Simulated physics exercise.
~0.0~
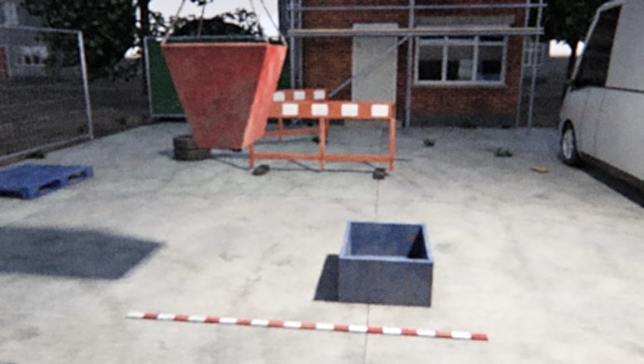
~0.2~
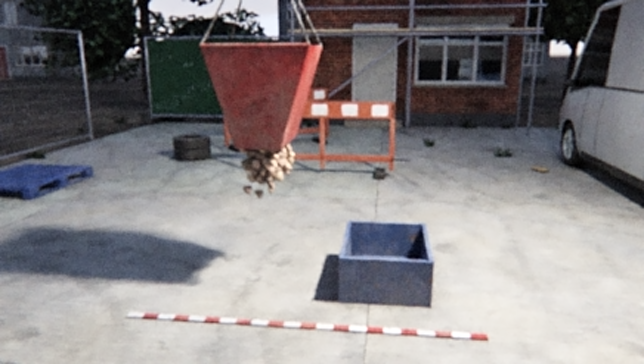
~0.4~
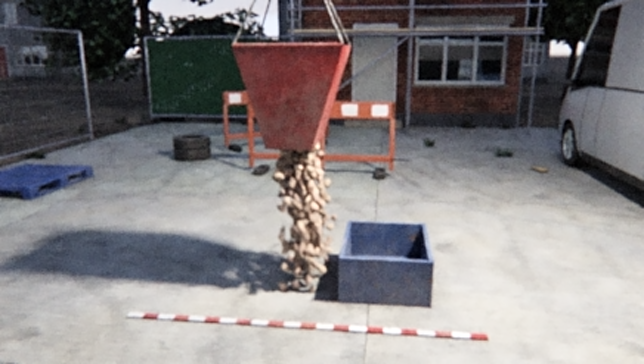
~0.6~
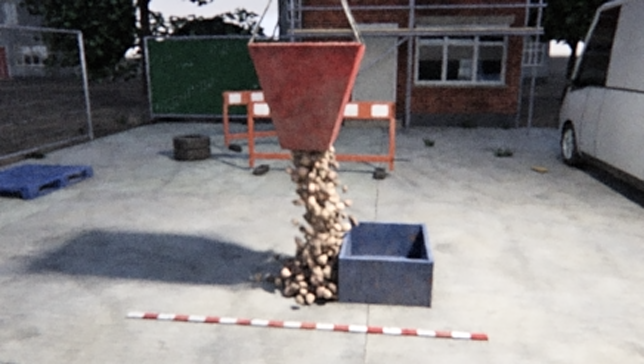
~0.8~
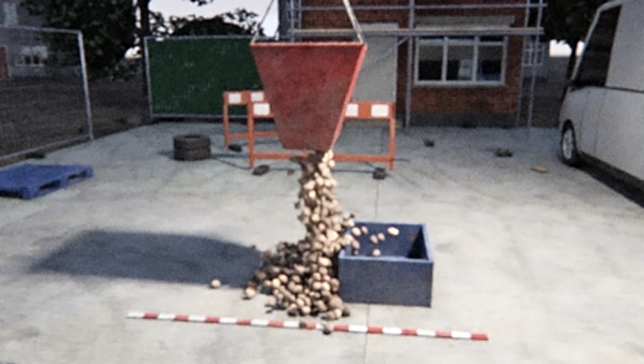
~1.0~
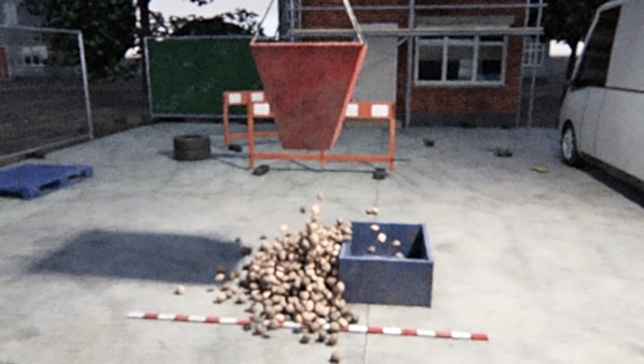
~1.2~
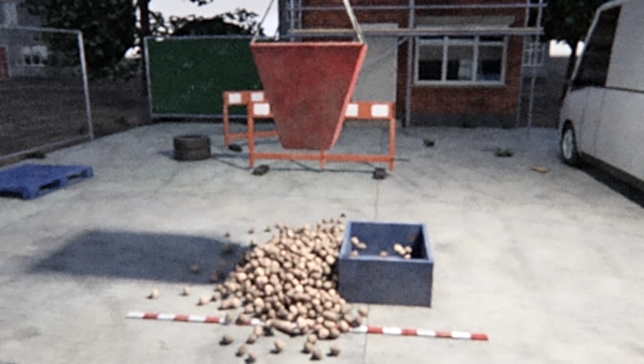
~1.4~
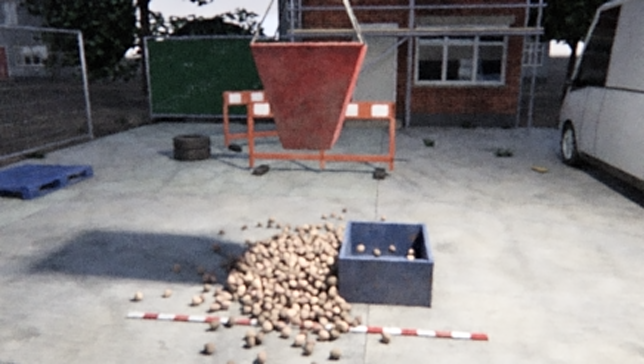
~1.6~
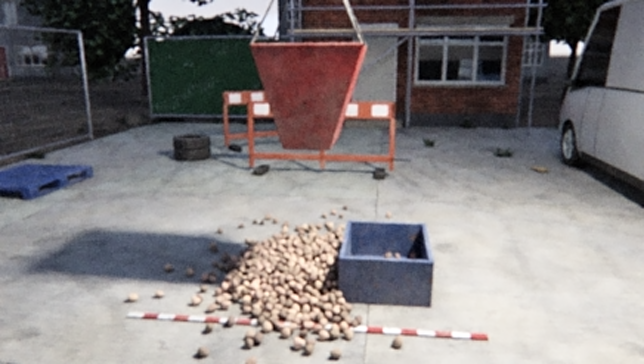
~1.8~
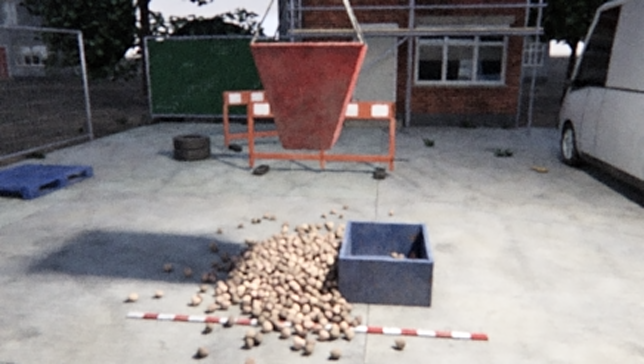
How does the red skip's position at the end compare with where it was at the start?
At the end the red skip hangs farther to the right than it did at the start, at about the same height.
